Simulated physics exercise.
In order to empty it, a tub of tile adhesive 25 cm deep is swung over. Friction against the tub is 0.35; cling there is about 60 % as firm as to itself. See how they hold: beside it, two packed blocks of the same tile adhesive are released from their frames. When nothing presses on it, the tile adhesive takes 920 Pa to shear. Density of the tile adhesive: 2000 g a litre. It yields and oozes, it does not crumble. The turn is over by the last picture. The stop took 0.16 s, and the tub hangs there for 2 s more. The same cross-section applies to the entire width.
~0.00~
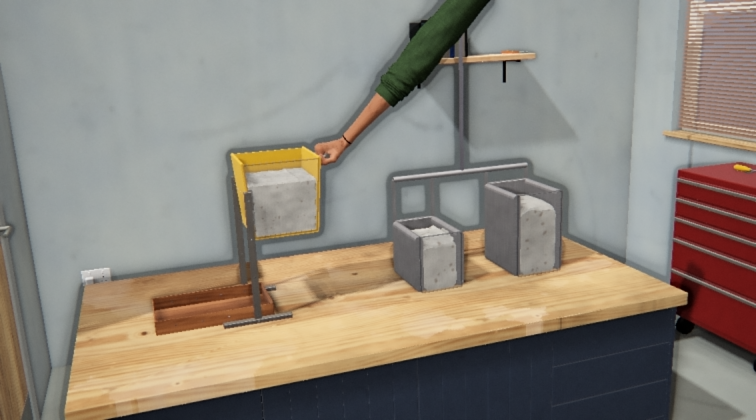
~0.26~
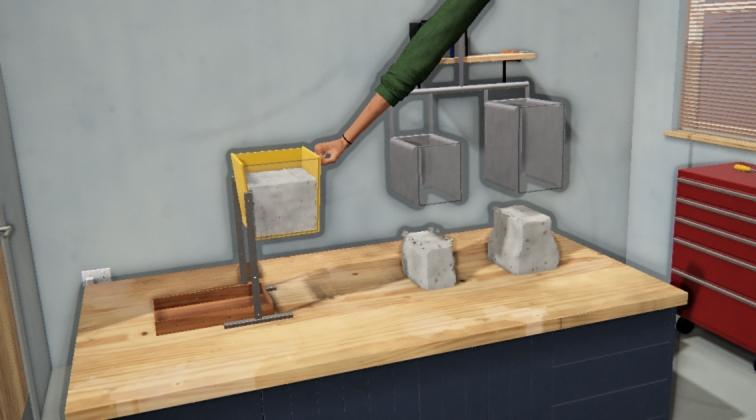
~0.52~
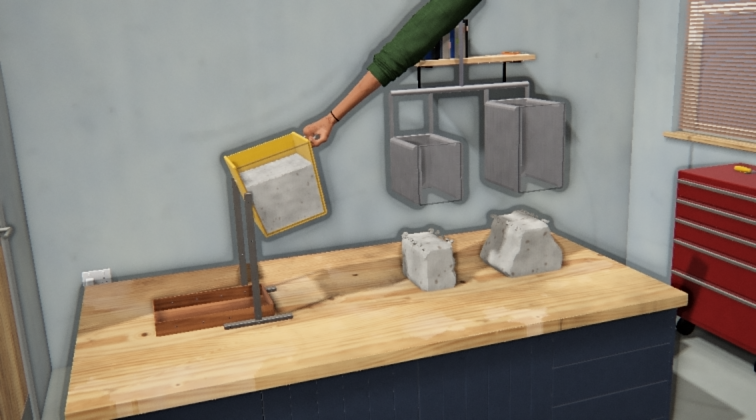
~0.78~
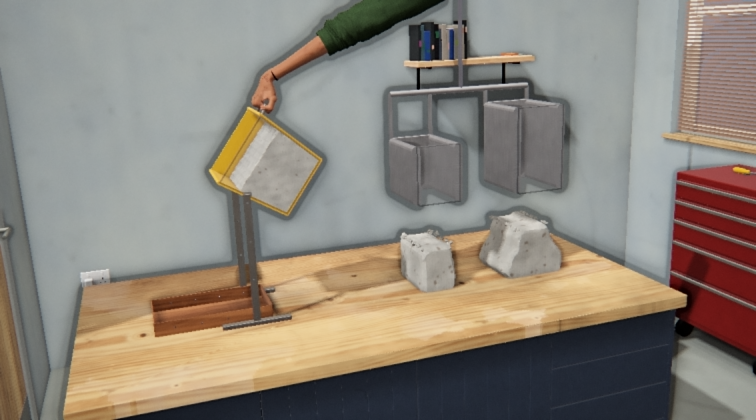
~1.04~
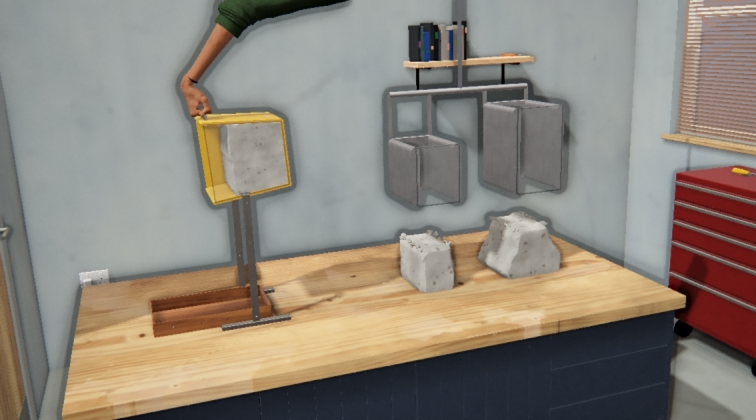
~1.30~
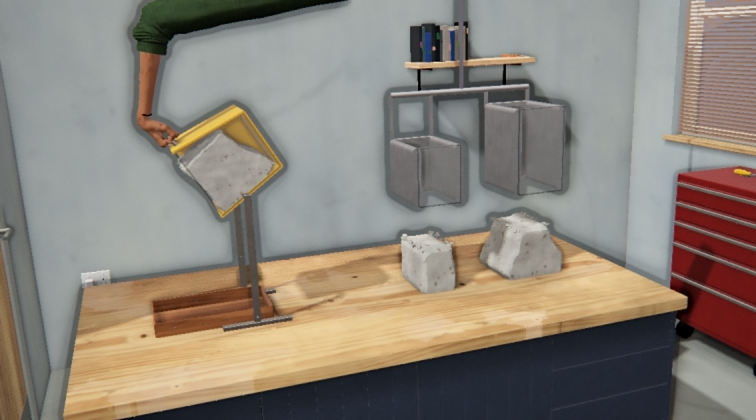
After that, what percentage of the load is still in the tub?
Roughly 0 %.
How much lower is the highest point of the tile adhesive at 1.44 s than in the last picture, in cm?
Around 11 cm below its level in the last picture.
By 1.44 s, the tub is at 121 degrees and holds 39 %.
By 1.61 s, the tub is at 121 degrees and holds 0 %.
By 1.78 s, the tub is at 121 degrees and holds 0 %.
By 1.95 s, the tub is at 121 degrees and holds 0 %.
By 3.30 s, at the end, the tub is at 121 degrees and holds 0 %.
